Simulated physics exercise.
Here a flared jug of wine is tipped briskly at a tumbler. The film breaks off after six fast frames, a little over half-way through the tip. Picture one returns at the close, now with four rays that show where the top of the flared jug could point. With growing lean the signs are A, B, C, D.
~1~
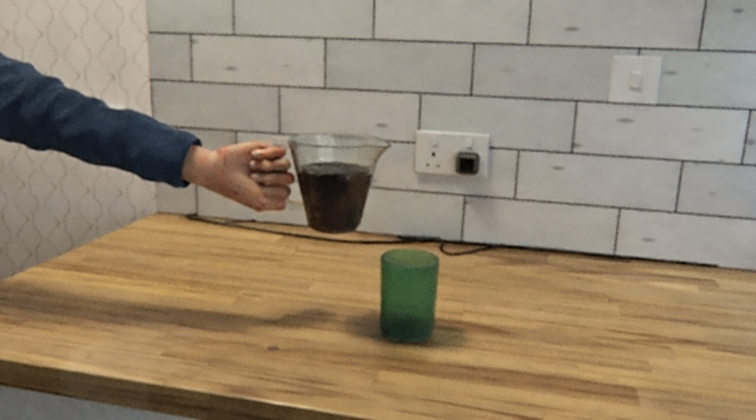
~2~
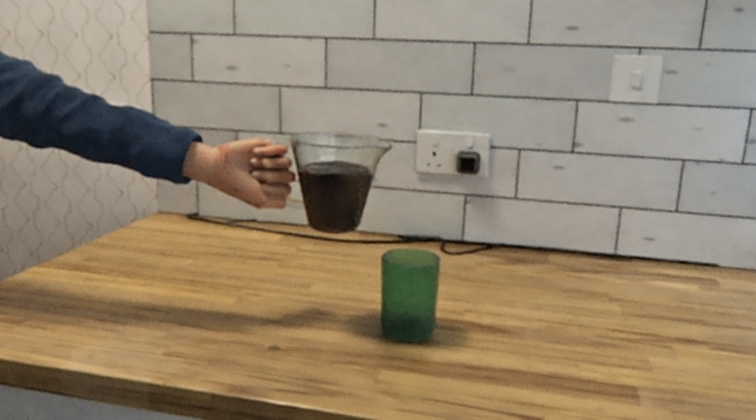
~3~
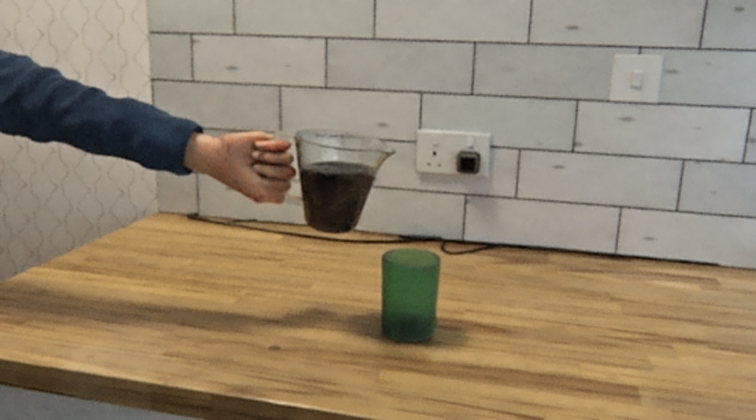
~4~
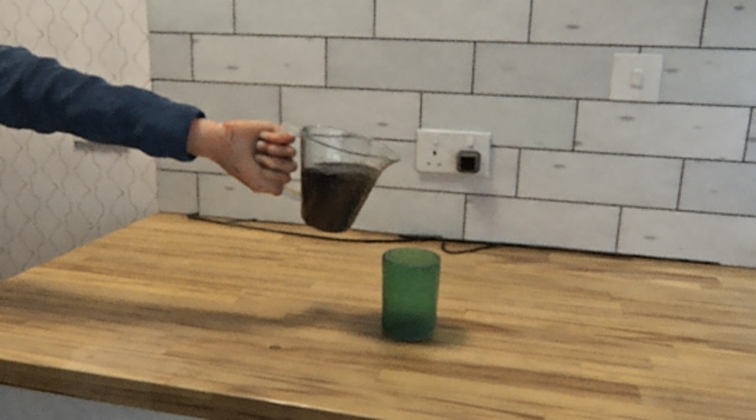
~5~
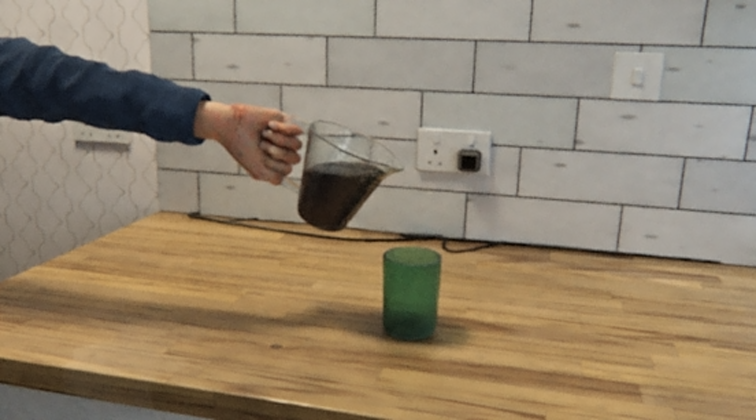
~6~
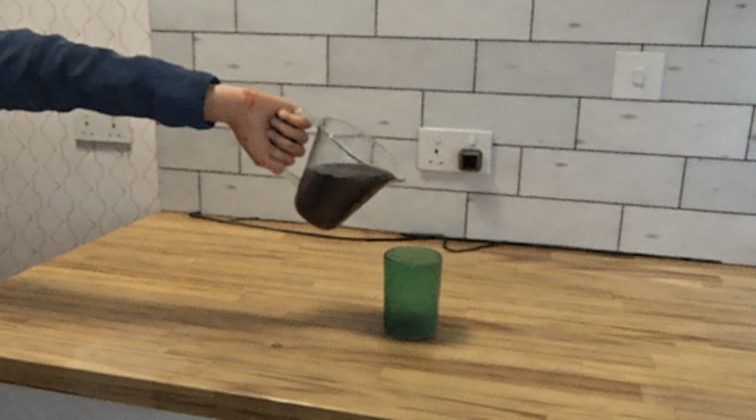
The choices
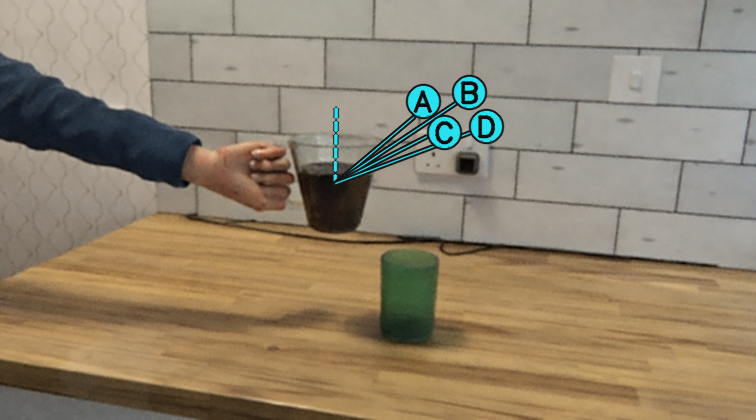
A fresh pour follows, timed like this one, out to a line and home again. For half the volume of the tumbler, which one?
Best: C.
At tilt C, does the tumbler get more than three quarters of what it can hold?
No, less.
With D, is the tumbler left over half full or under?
Over half.
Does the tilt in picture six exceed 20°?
Yes.
On the marked copy, A at (413, 117); B at (455, 103); C at (426, 136); D at (470, 132).
With A, the tumbler ends with about 21 % of what it can hold; 3 % of the wine is spilt.
With B, the tumbler ends with about 34 % of what it can hold; 3 % of the wine is spilt.
With C, the tumbler ends with about 49 % of what it can hold; 3 % of the wine is spilt.
With D, the tumbler ends with about 67 % of what it can hold.
